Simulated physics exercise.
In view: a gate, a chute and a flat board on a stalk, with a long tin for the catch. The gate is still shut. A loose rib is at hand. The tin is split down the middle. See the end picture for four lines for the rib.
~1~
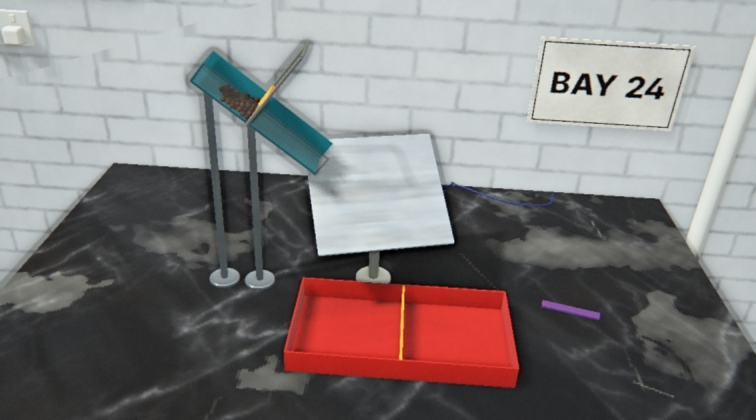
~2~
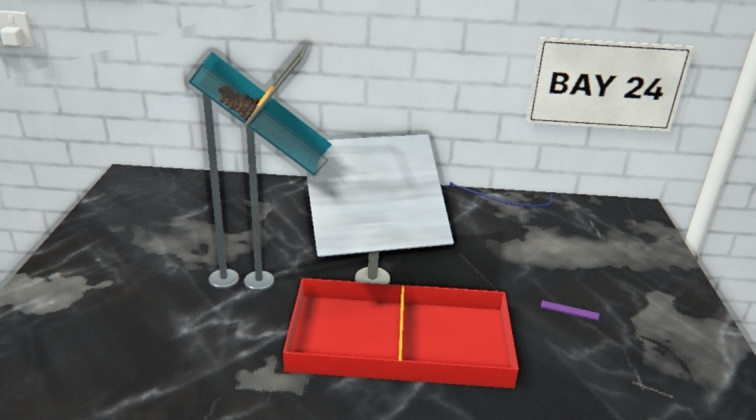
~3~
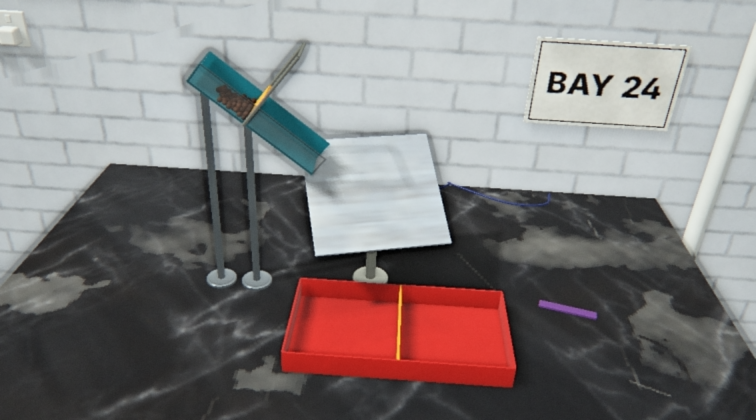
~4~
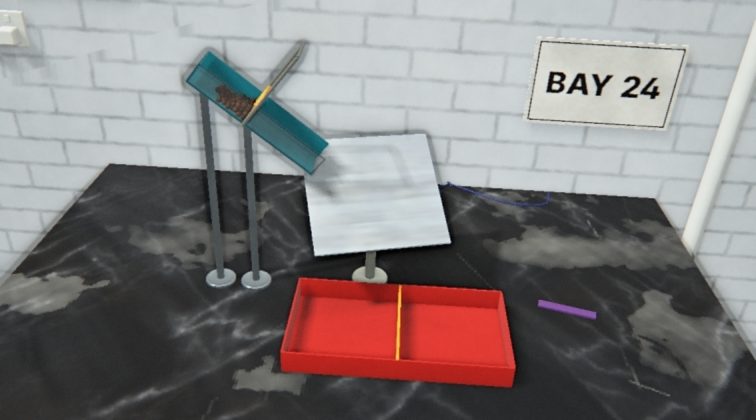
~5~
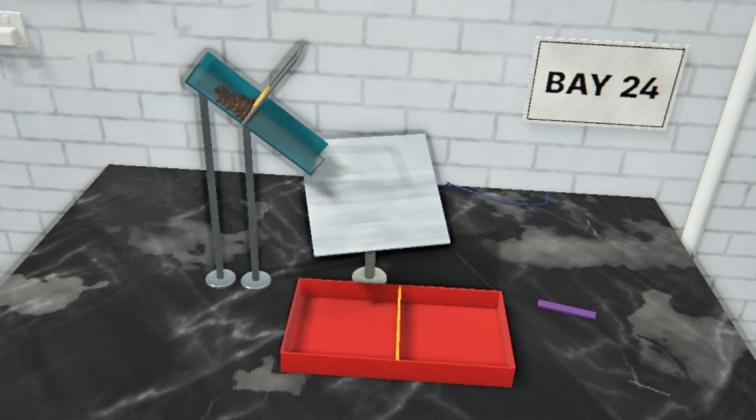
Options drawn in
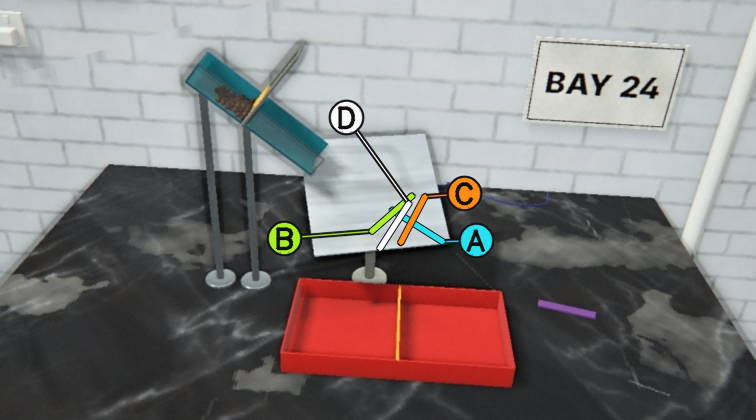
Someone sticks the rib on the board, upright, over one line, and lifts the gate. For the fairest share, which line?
Choose C.
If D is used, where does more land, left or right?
Left.
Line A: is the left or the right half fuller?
The right half.
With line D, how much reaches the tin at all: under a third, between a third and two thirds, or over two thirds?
Line D gives over two thirds.
On the marked copy, line A from (392, 210) to (442, 241); line B from (411, 195) to (371, 231); line C from (424, 196) to (400, 242); line D from (408, 203) to (380, 248).
With A, of what is caught, close to a quarter in the left half, the bulk in the right.
With B, of what is caught, the bulk in the left half, a small share in the right.
With C, of what is caught, close to half in the left half, close to half in the right.
With D, of what is caught, the bulk in the left half, a small share in the right.
